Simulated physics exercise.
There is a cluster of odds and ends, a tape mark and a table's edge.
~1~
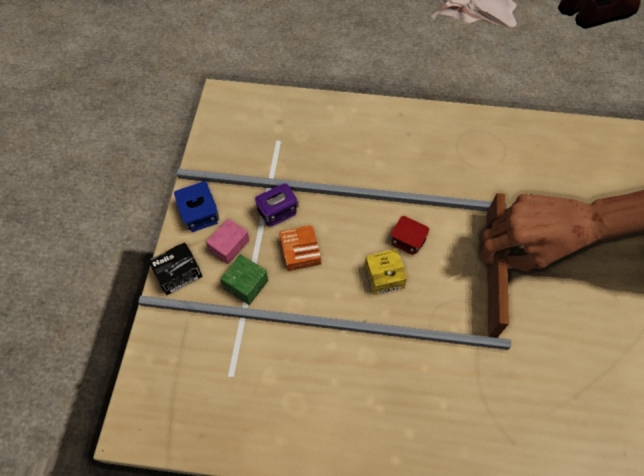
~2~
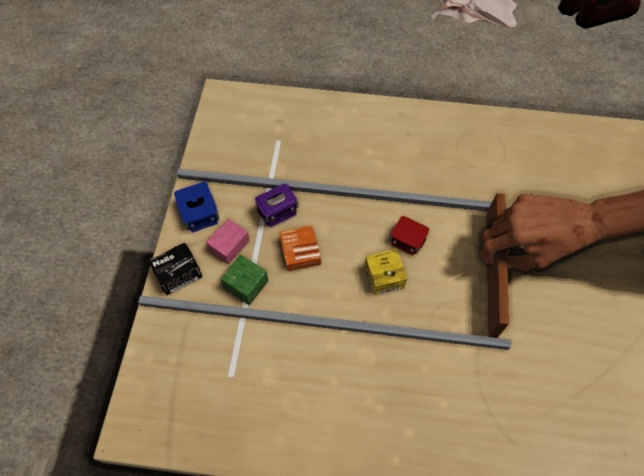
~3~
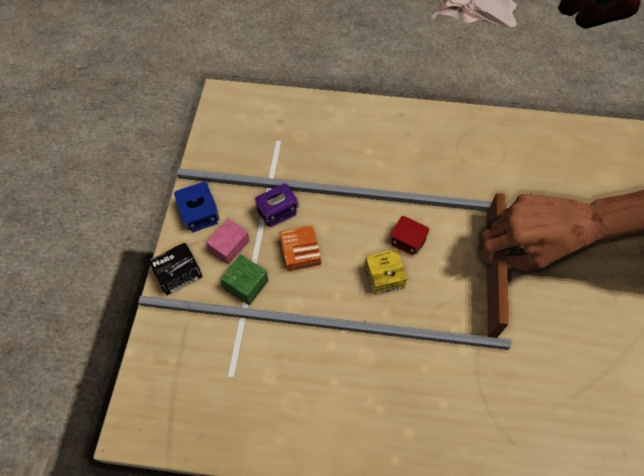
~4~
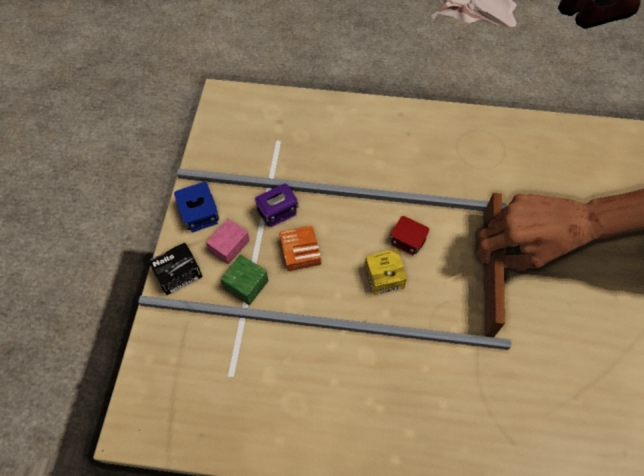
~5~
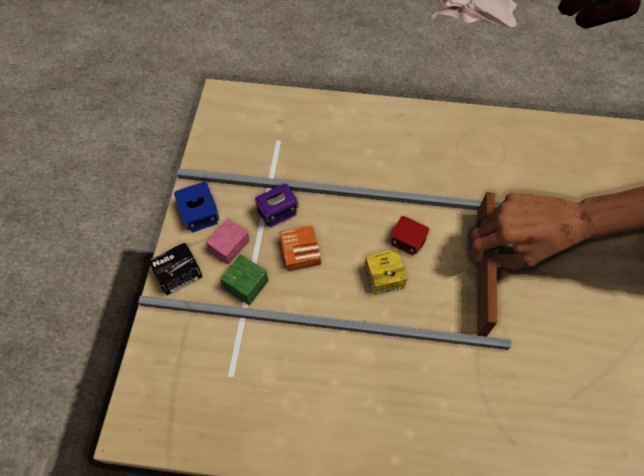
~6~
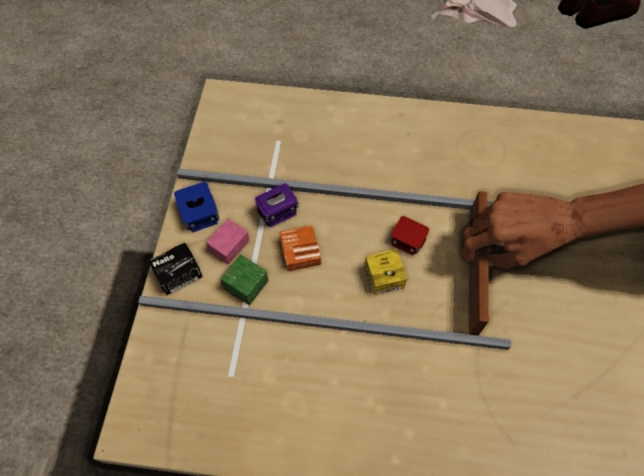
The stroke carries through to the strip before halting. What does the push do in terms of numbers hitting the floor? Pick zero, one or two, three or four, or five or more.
It sends zero to the floor.
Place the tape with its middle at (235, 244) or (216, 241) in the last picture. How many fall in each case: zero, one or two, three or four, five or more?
Going through them one at a time, I'd put it at either one or two and then just one or two.
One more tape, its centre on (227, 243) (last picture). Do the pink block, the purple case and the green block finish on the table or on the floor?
Okay, the pink block plunges, the purple case sits tight, and the green block sits tight.
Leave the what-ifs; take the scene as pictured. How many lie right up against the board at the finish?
4.
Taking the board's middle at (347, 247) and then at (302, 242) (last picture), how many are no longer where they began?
First 3, after that 5.
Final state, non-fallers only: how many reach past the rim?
I get 2.
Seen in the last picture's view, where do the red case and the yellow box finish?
Okay, so first (246, 223), and next (239, 247).
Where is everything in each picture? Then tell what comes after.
Black box (176, 268); blue case (197, 207); pink block (228, 241); board (497, 263); tape (257, 246), in the first picture.
Blue case (197, 207); orange box (300, 248), in the second picture.
Pink block (228, 241); green block (245, 280), in the third picture.
Black box (176, 269); yellow box (385, 272), in the fourth picture.
Blue case (197, 207); board (486, 262), in the fifth picture.
Black box (176, 269); blue case (197, 207); pink block (228, 241); board (479, 261); tape (257, 246), in the sixth picture.
Soon after, none off yet; black box at rest near (176, 269); blue case at rest near (197, 207); pink block at rest near (228, 241).
In the end, the number that fall off is zero.
